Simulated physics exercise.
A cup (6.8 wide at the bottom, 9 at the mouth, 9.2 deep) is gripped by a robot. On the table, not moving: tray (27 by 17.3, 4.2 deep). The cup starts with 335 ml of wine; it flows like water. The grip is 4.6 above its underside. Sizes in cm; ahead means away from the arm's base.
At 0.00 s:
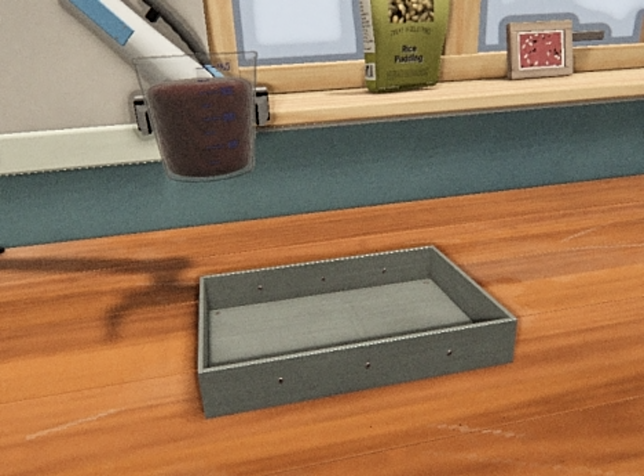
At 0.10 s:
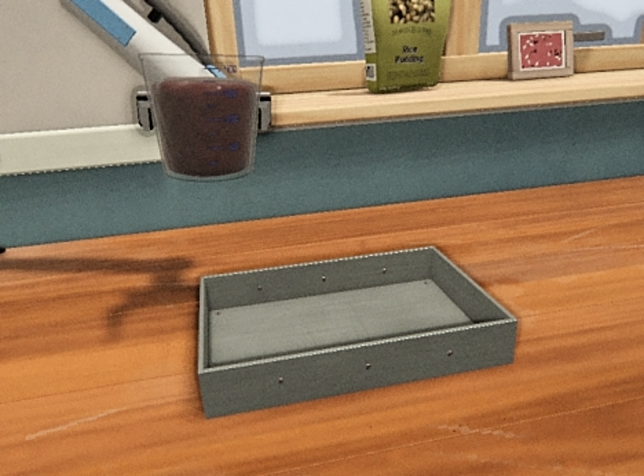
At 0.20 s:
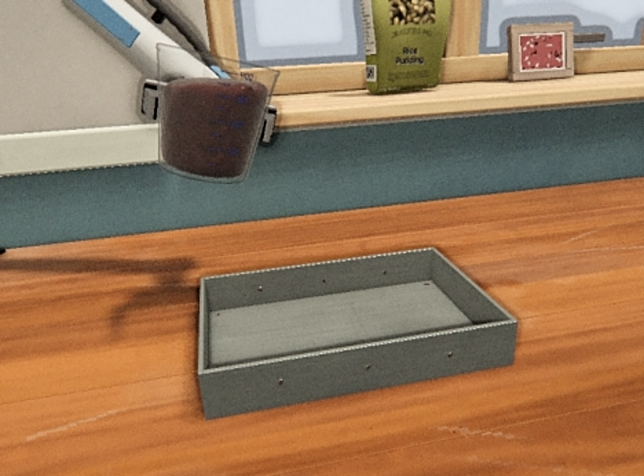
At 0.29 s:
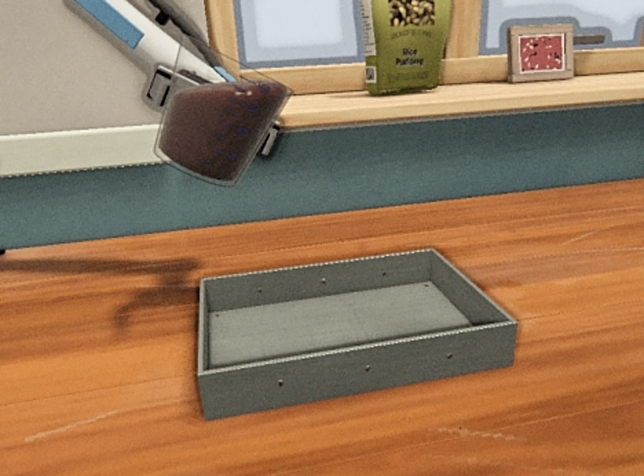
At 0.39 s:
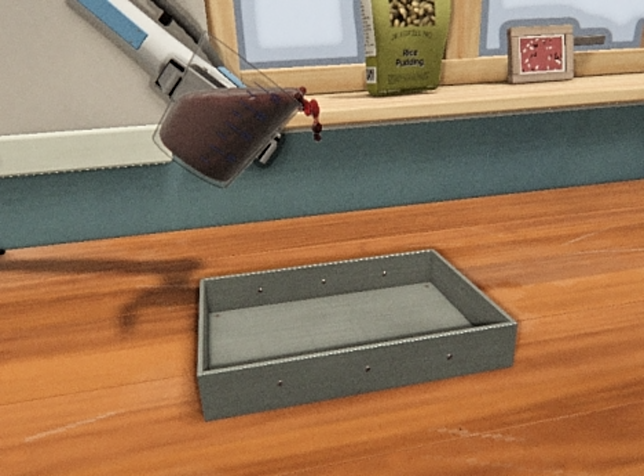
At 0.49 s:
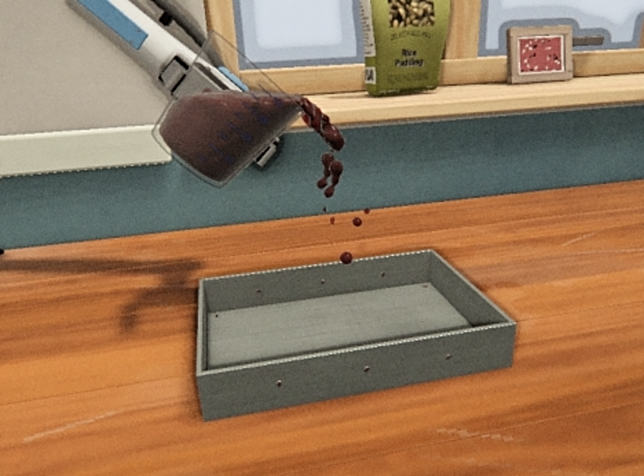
Clear cup of dark red wine, held by a robot gripper, tilting forward and beginning to pour above a gray tray on a wooden table.
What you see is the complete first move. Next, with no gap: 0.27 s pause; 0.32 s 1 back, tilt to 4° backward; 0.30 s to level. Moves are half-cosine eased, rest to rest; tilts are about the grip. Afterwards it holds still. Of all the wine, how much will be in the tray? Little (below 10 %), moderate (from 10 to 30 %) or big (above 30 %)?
In the tray the share is moderate, from 10 to 30 %.
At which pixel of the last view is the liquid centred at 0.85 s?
Around (254, 160).
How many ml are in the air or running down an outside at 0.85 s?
Some 15 ml.
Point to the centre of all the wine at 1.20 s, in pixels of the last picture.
Around (247, 170).
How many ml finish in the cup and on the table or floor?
About 270, 5 ml.
By 0.85 s, tilted 37° forward, liquid up to 25 above the table; 275 ml in the cup, 45 ml in the tray, 15 ml in the air or running down outside.
By 1.20 s, tilted 3° backward, liquid up to 25 above the table; 275 ml in the cup, 55 ml in the tray.
By 1.58 s, level, liquid up to 25 above the table; 275 ml in the cup, 55 ml in the tray, 5 ml on the table or floor.
By 2.38 s, level, liquid up to 25 above the table; 275 ml in the cup, 55 ml in the tray, 5 ml on the table or floor.
Final state, 275 ml in the cup, 55 ml in the tray, 5 ml on the table or floor. That is 17 % in the tray.
